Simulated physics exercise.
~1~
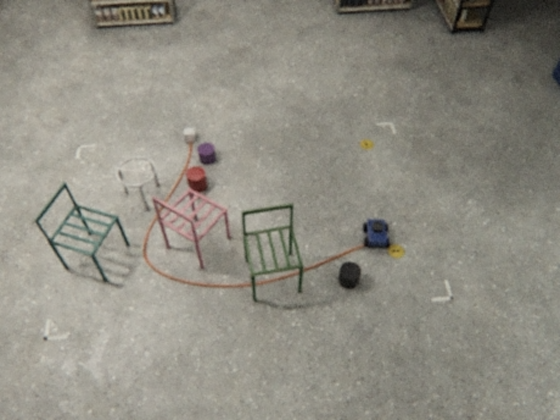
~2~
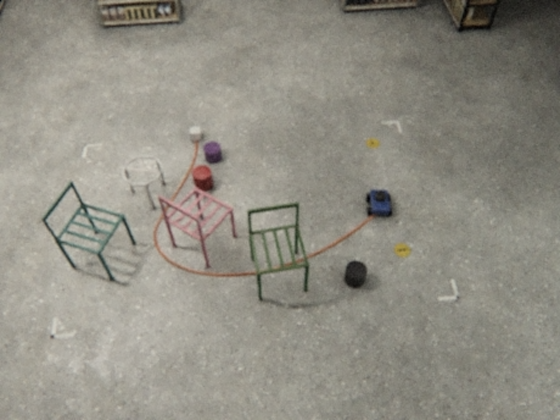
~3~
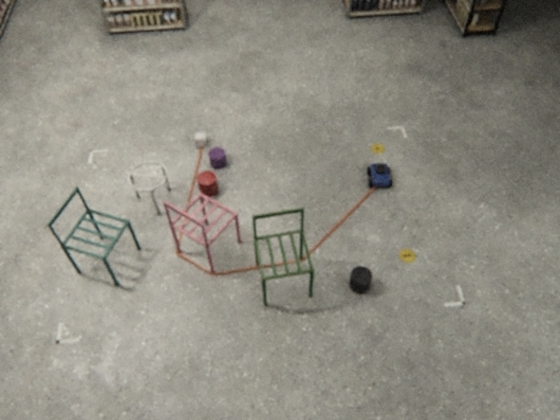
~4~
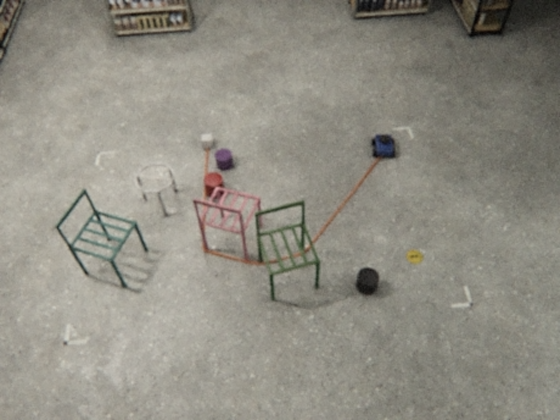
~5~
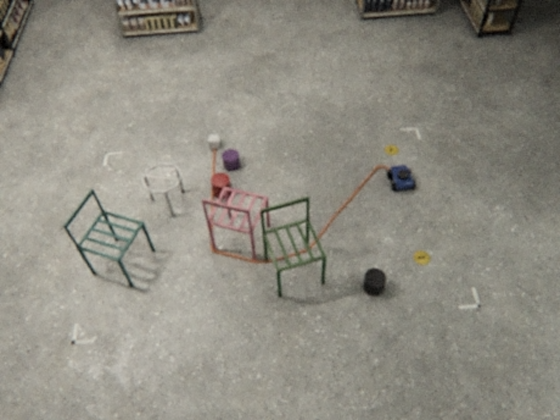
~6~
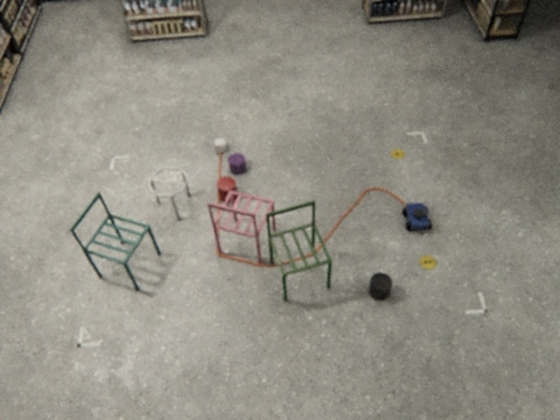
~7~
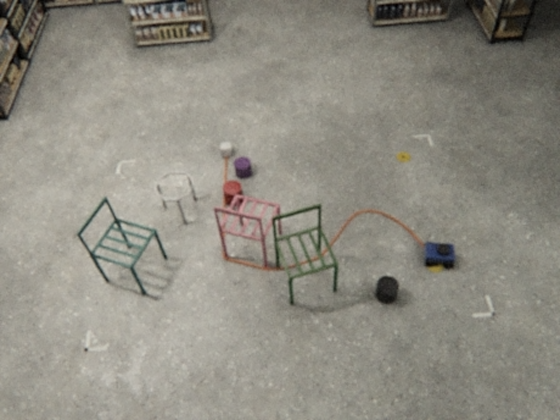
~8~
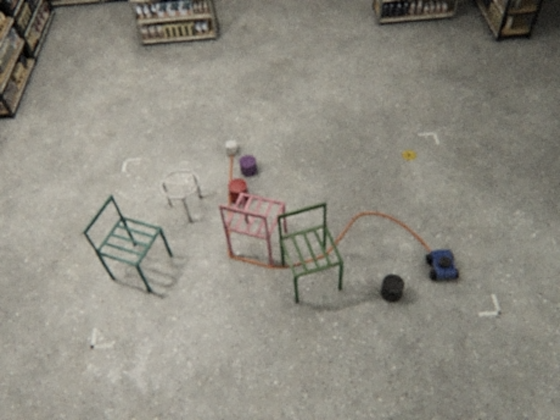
A pink chair is dragged right by the cord of a blue cart driving up, then down.
